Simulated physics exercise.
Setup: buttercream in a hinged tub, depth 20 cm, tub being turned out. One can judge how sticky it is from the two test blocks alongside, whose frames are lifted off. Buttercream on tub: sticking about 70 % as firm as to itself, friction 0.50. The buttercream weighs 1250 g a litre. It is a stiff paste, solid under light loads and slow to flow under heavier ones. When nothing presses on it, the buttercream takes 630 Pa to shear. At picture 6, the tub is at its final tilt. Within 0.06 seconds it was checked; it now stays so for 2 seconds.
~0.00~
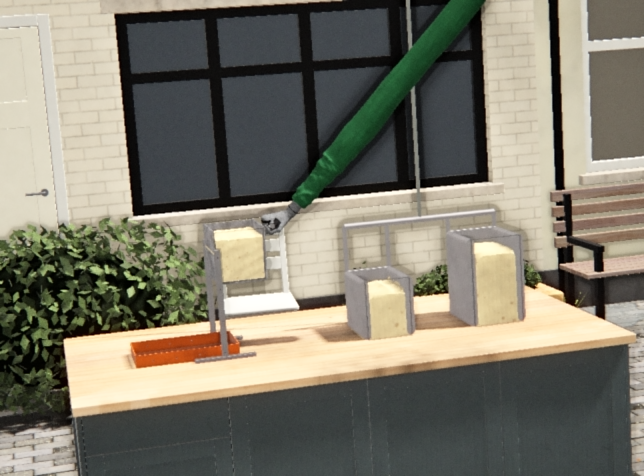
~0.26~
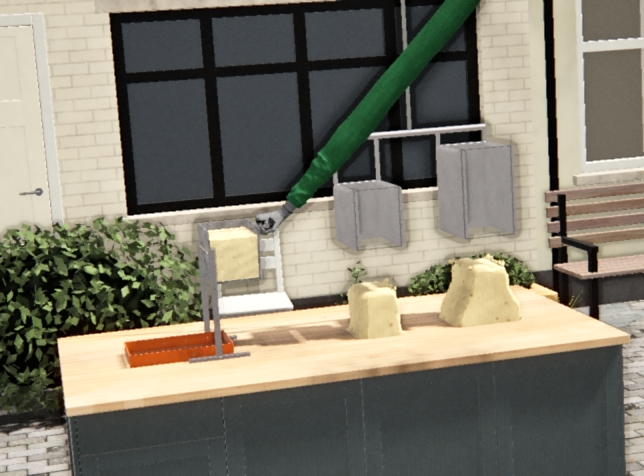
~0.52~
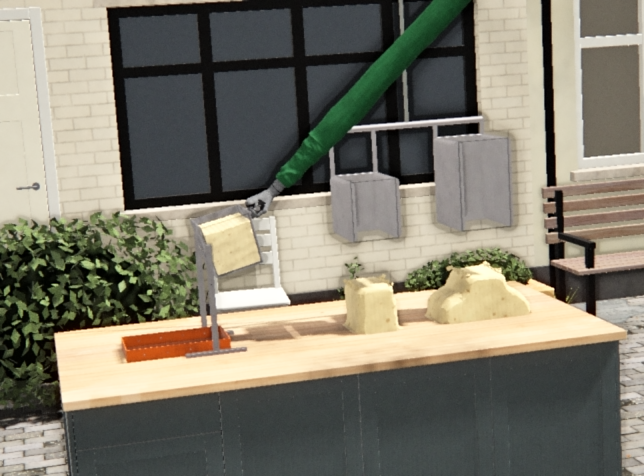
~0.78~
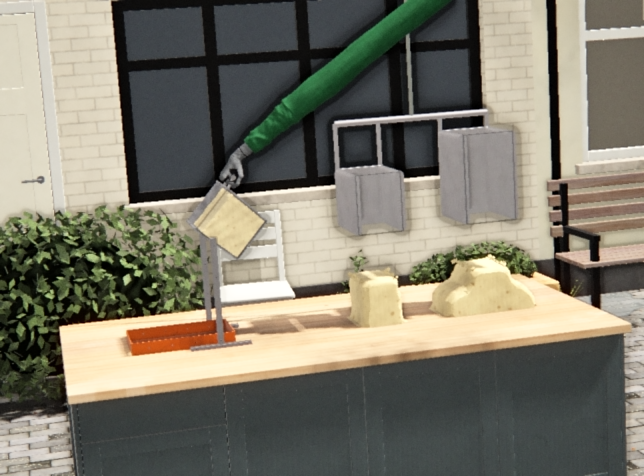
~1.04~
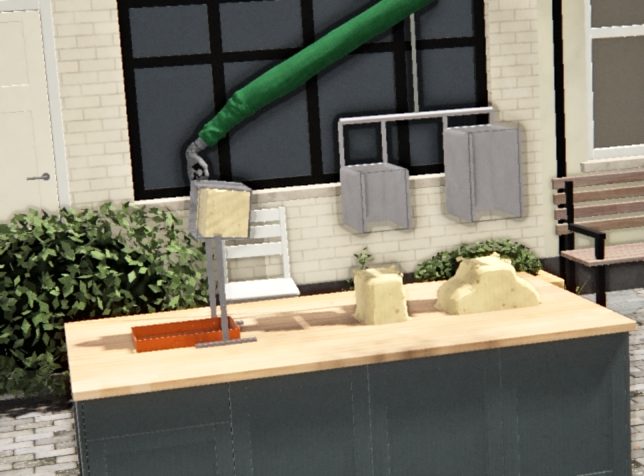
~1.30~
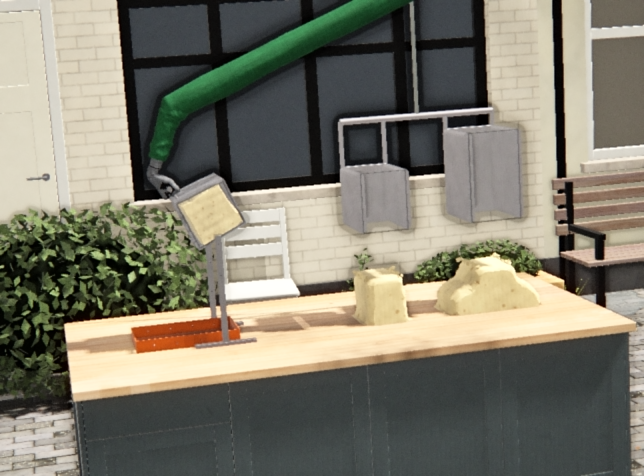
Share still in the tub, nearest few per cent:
0 %.
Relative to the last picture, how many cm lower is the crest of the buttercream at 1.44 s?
Around 5 cm below its level in the last picture.
After 1.44 s, the tub is at 113 degrees and holds 81 %.
After 1.61 s, the tub is at 113 degrees and holds 26 %.
After 1.78 s, the tub is at 113 degrees and holds 0 %.
After 1.95 s, the tub is at 113 degrees and holds 0 %.
After 3.30 s, at the end, the tub is at 113 degrees and holds 0 %.
